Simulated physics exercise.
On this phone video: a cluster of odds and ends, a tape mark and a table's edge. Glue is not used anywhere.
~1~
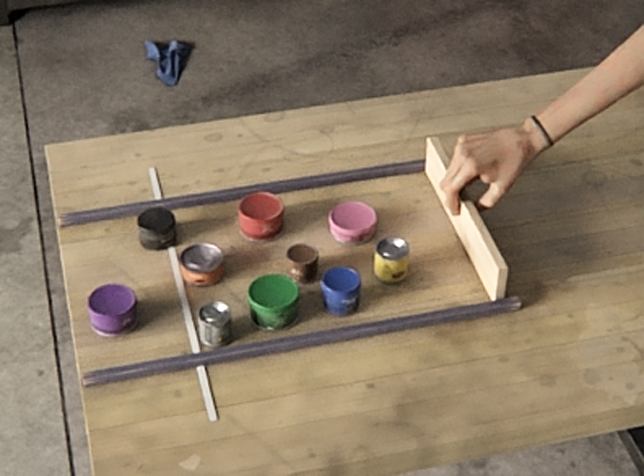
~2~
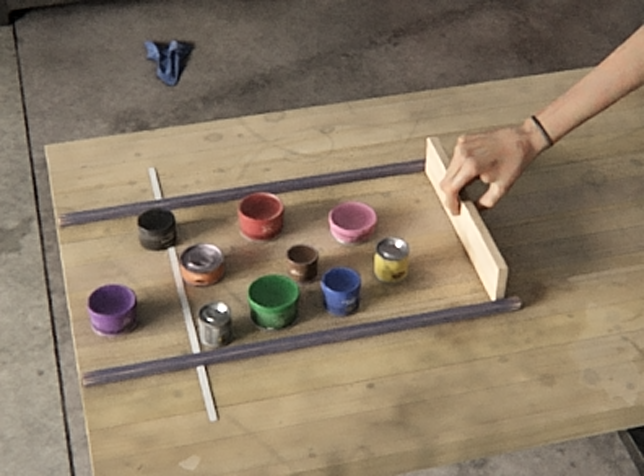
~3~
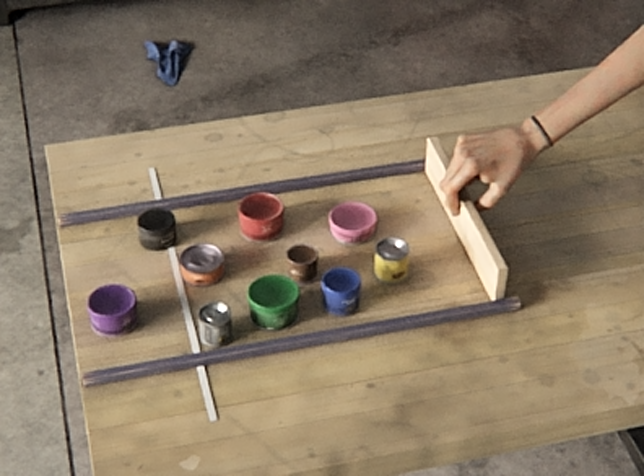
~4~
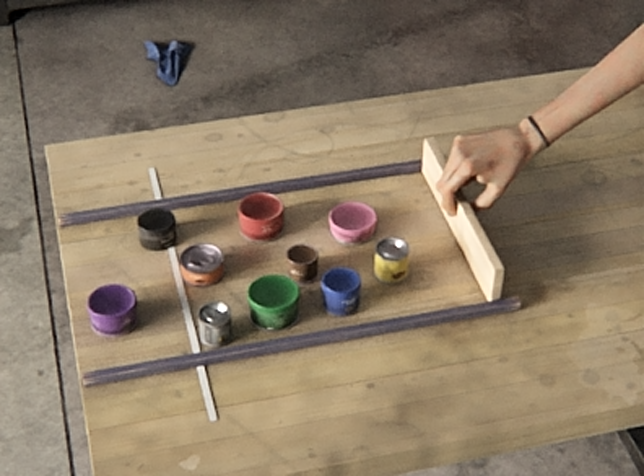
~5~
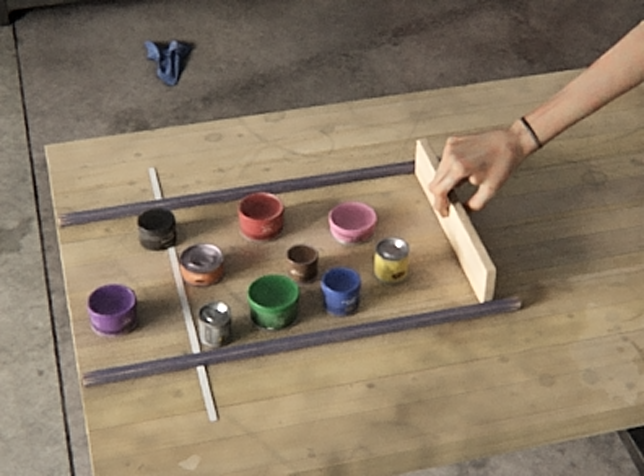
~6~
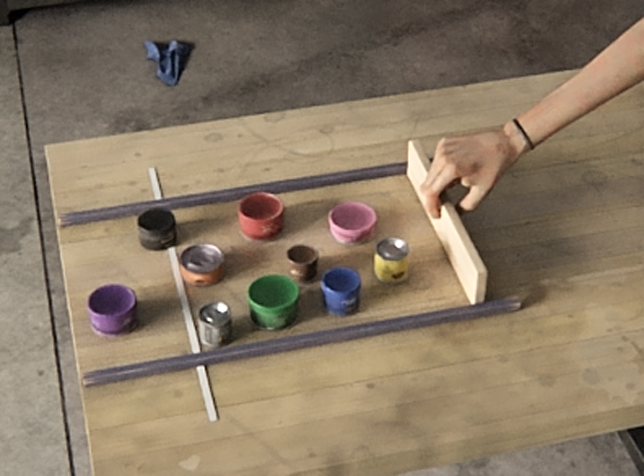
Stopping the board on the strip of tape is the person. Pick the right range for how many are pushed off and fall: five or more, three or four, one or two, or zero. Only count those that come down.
The right range is zero.
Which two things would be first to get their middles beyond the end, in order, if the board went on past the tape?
Order: Purple tin first, black tub second.
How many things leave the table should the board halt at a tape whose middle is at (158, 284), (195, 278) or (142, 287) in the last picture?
In order, 1, 0 and 1.
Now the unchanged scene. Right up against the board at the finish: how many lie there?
Count: 5.
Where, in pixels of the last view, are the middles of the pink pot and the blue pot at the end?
Roughly at (150, 256) and at (172, 325), in that order.
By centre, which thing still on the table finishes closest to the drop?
Purple tin.
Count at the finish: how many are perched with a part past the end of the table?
I'd put it at 1.
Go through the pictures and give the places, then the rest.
The first picture shows purple tin (113, 310); black tub (157, 229); grey tin (215, 325); board (464, 216); tape (179, 281).
The second picture shows black tub (157, 230); pink pot (353, 223).
The third picture shows grey tin (215, 325); orange pot (202, 265).
The fourth picture shows purple tin (113, 311); red pot (261, 218).
The fifth picture shows black tub (157, 230); board (453, 218).
The sixth picture shows purple tin (113, 311); black tub (157, 230); grey tin (215, 325); board (445, 219); tape (179, 281).
Soon after, none off yet; purple tin at rest near (113, 311); black tub at rest near (157, 230); grey tin at rest near (215, 325).
At rest, the number that fall off is zero.
